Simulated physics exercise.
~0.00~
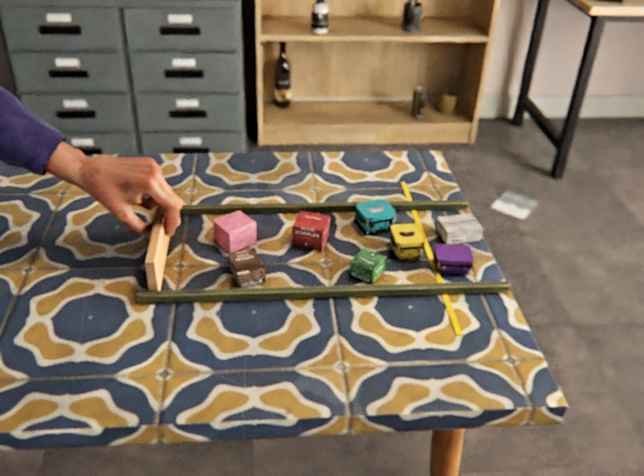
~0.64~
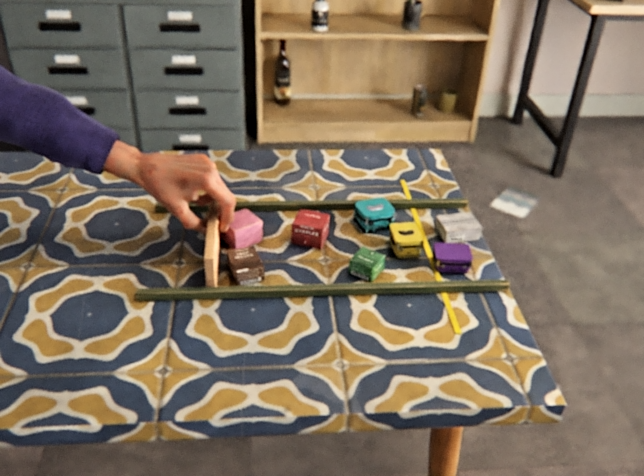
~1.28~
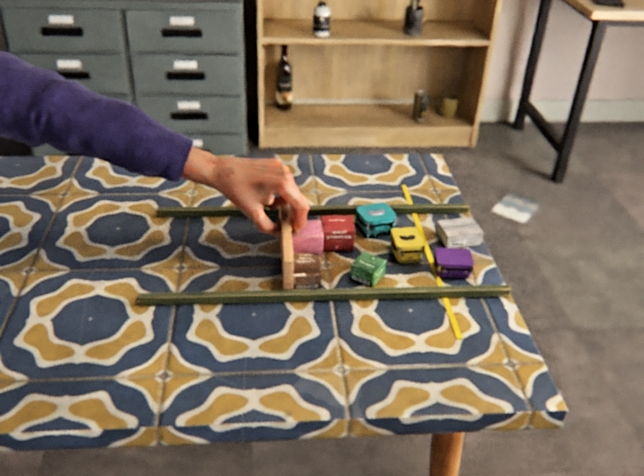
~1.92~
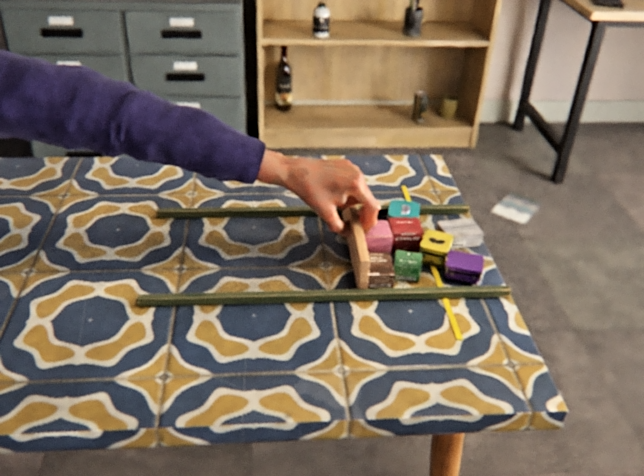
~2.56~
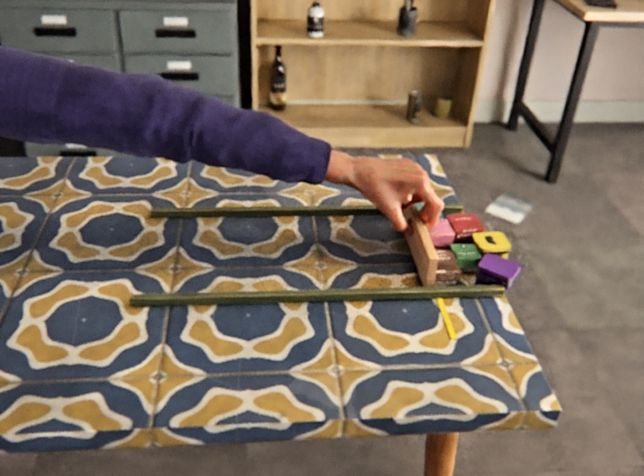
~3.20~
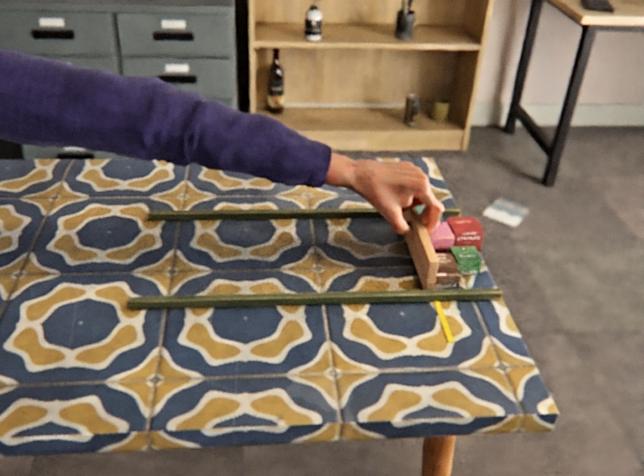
On a patterned table, a hand slid an upright wooden board rightward between two green rails, gathering small colourful boxes and pushing them past a yellow tape line, until several, including the yellow, purple and white ones, went off the table's end.
